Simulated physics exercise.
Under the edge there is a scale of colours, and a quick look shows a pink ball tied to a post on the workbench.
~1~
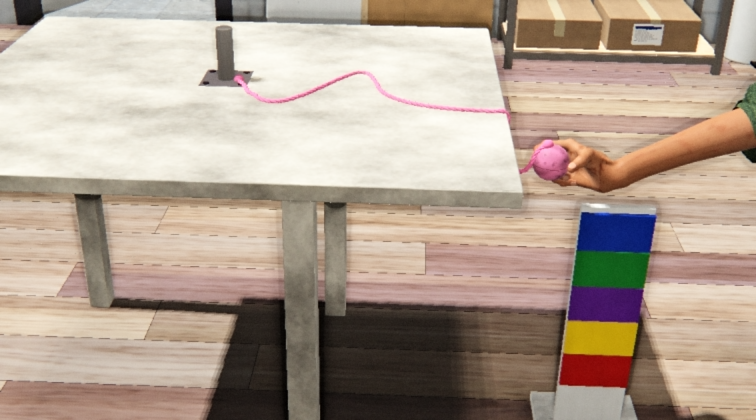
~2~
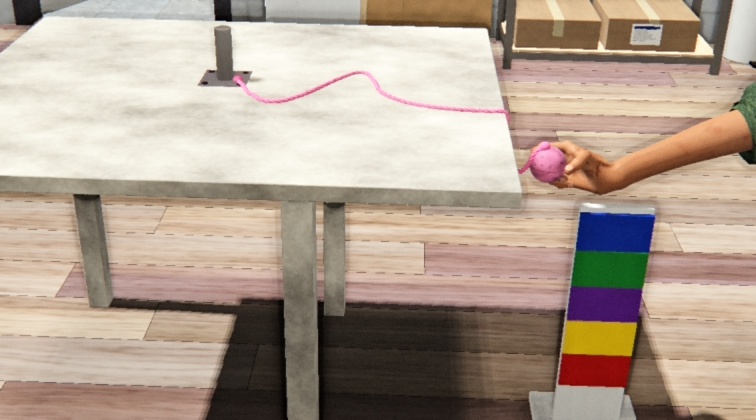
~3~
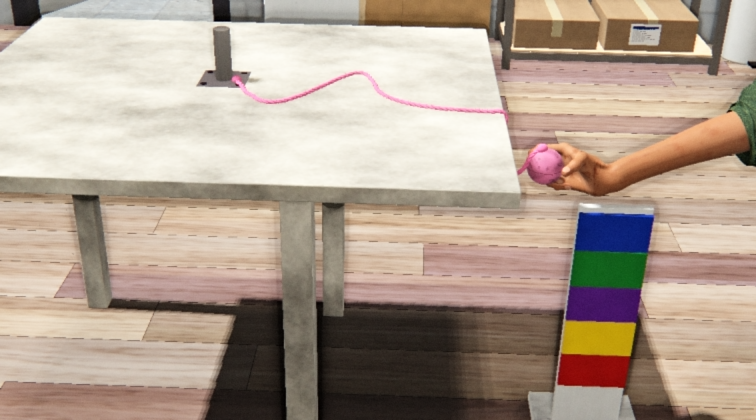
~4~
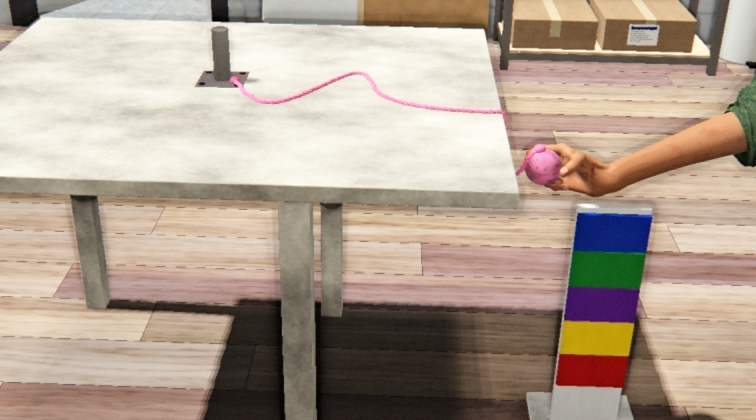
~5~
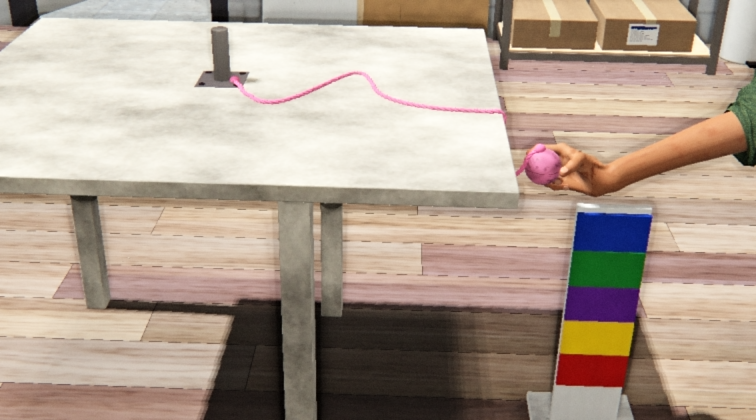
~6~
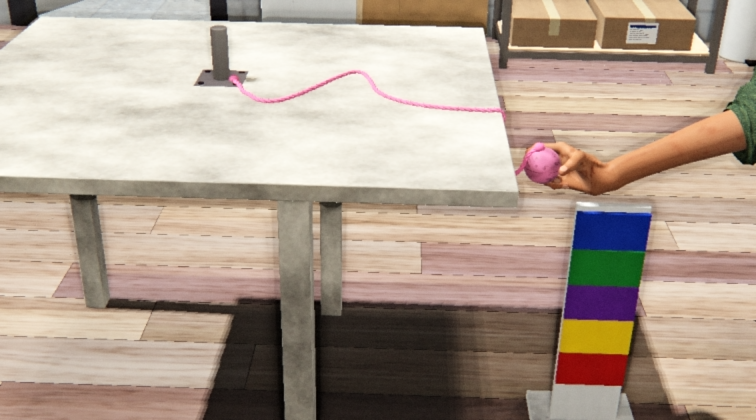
At a workbench, a hand holding a pink ball tied by a cord to a post, barely shifting left above coloured bands.
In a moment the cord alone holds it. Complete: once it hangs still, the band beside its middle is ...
... Yellow.
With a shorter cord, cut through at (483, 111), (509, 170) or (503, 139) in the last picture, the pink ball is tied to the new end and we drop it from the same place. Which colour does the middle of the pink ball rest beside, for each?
The bands would be blue, purple and green, in that order.
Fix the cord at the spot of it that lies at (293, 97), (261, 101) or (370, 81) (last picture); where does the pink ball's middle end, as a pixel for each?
In order: (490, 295), then (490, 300), then (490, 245).
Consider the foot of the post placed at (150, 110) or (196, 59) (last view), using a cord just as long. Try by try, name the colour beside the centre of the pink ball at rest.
Try one - purple; try two - purple.
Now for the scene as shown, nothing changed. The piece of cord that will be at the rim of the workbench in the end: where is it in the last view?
Close to (378, 92).
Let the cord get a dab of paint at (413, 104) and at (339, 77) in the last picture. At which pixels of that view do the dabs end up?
First point (495, 144), second point (410, 91).
Early on, ball near (489, 289); level with purple.
Midway, ball near (466, 317); level with yellow.
Near the end, ball near (493, 325); level with yellow.
Finally, ball near (478, 321); level with yellow. The yellow one.
